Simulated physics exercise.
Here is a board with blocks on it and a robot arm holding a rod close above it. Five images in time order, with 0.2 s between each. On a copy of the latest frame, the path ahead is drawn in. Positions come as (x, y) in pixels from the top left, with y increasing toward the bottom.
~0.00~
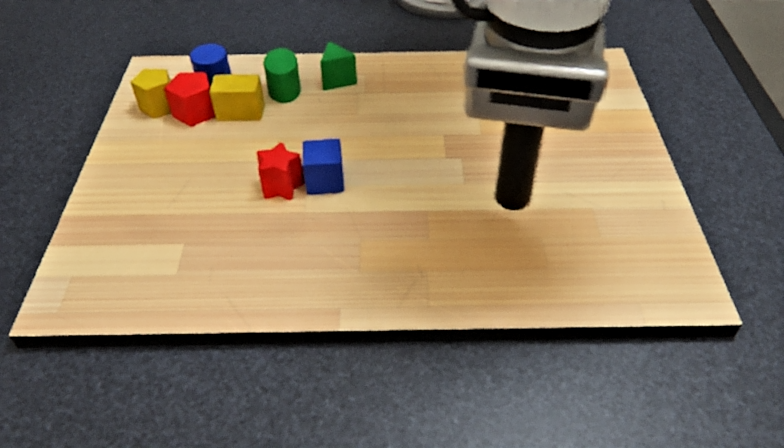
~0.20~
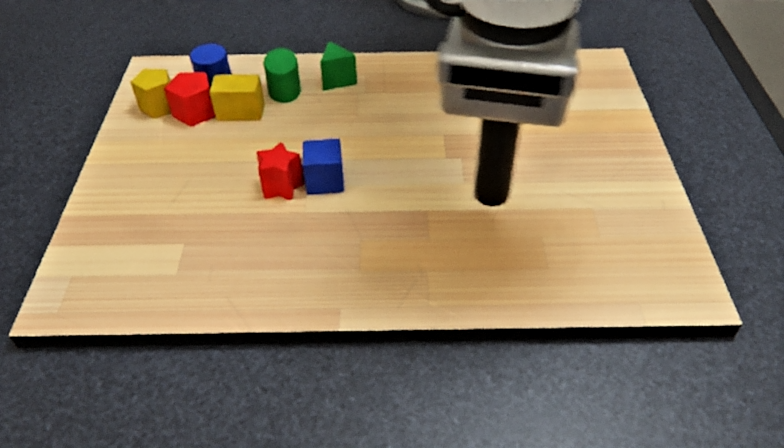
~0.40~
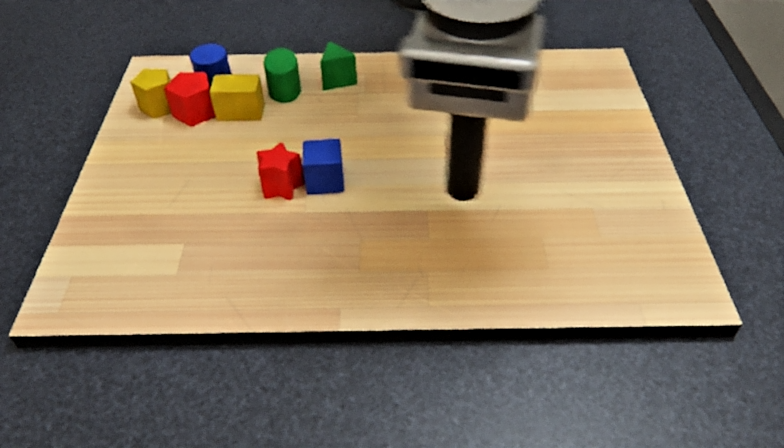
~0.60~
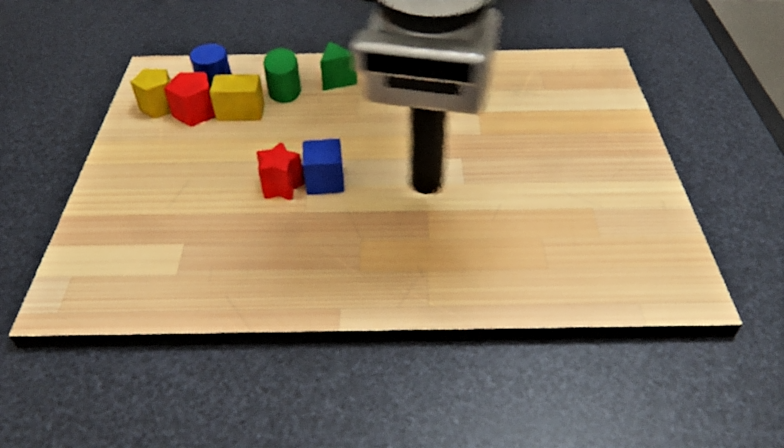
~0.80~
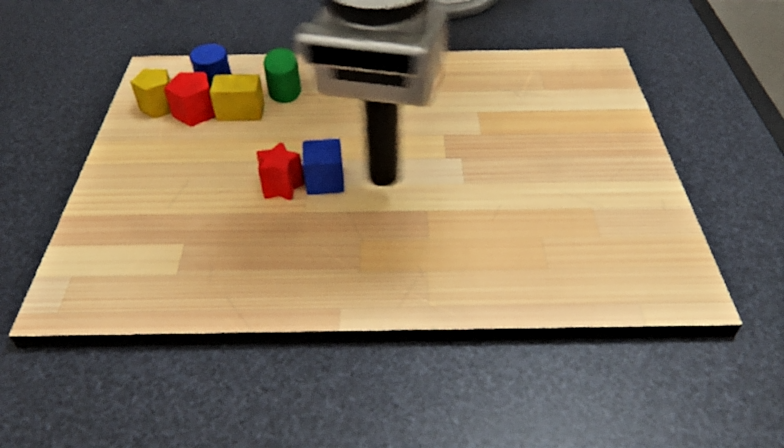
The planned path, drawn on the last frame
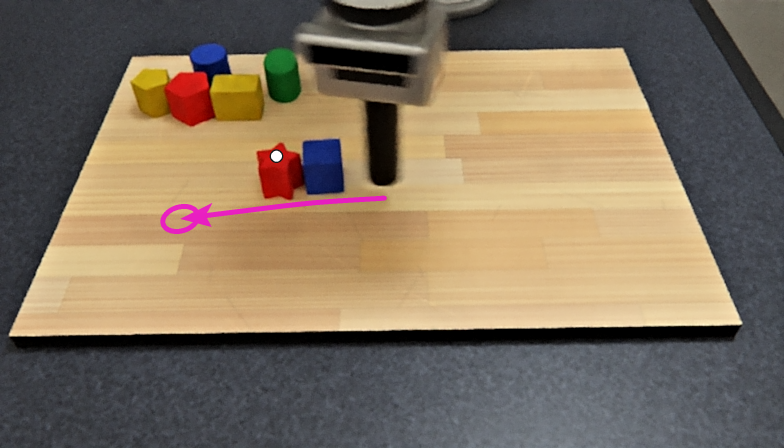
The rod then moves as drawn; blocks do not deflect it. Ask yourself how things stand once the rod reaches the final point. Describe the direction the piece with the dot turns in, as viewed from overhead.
Verdict: Counterclockwise.
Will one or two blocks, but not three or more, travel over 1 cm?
Yes, it checks out.
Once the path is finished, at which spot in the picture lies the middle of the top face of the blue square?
Located at (301, 145).
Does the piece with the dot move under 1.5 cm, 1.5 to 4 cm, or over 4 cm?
Once the path ends, it will sit 1.5 to 4 cm from where it is now.
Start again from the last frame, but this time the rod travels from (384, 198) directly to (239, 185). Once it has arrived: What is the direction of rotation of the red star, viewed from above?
Short answer: Counterclockwise.
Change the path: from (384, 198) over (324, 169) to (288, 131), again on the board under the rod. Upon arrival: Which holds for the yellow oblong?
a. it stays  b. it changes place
a: It stays.
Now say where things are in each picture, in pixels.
In the first picture, rod tip at (513, 198); block tops, red star at (276, 156); blue square at (322, 151).
In the second picture, rod at (492, 195); blocks unchanged.
In the third picture, rod at (463, 189); blocks unchanged.
In the fourth picture, rod at (427, 183); blocks unchanged.
In the fifth picture, rod at (384, 176); red star at (276, 156); blue square at (322, 151).
Path on the board, from (384, 198) via (284, 206), ending at (180, 219); the dot is on the red star.
What follows on the original path. One third of the way, rod at (313, 180); red star at (263, 151), turned 50° anticlockwise; blue square at (304, 146), turned 50° clockwise.
Two thirds of the way, rod at (242, 188); red star at (259, 151), turned 40° anticlockwise; blue square at (301, 145), turned 65° clockwise.
At the end, rod at (173, 196); red star at (259, 151), turned 40° anticlockwise; blue square at (301, 145), turned 65° clockwise.
